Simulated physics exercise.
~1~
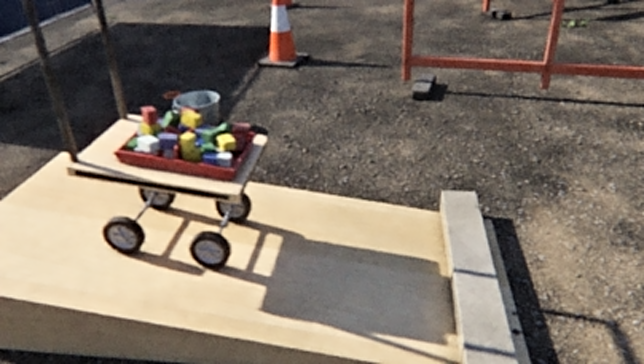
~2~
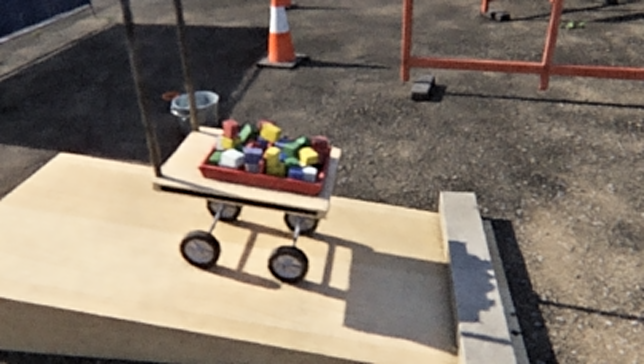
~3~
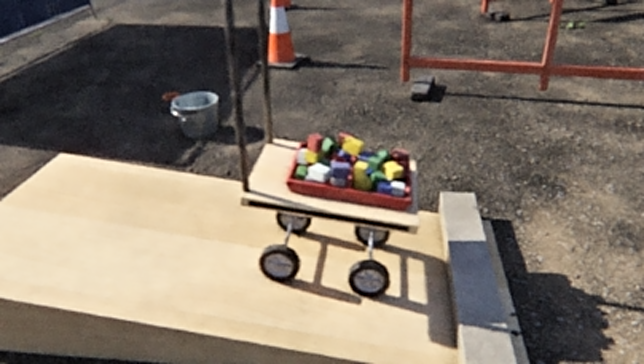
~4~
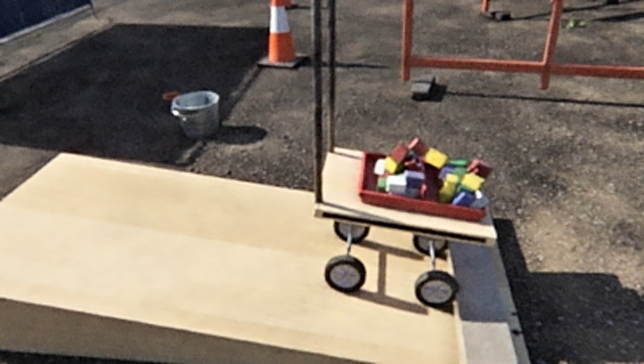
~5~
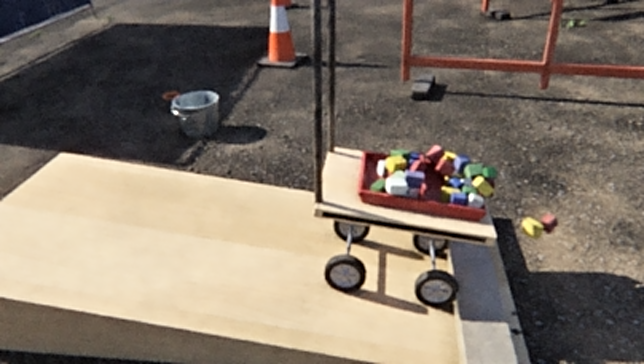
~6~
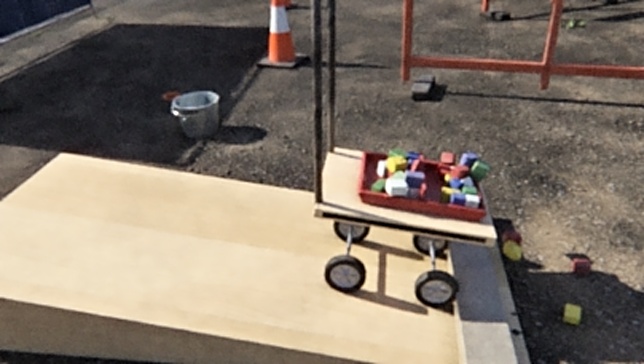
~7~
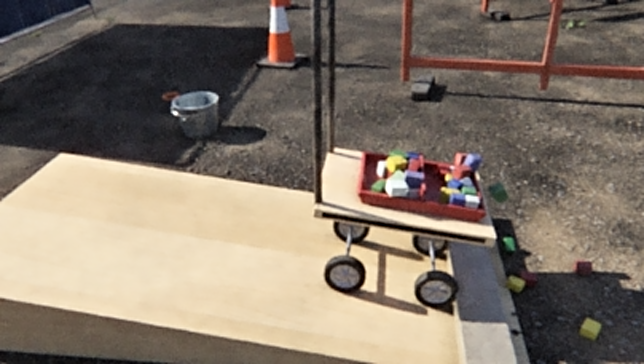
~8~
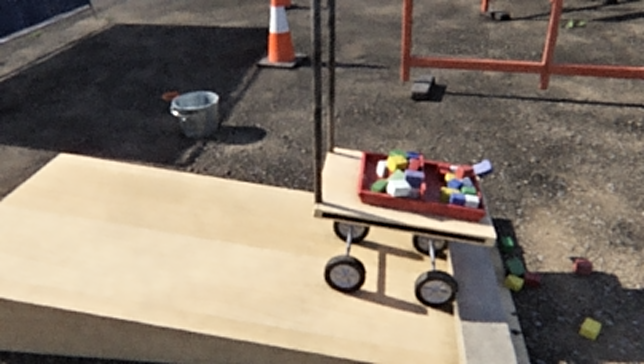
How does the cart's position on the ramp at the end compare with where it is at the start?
At the start the cart is on the left part of the ramp, well short of the kerb. By the end it stands farther right and slightly lower, at the foot of the ramp by the grey kerb.
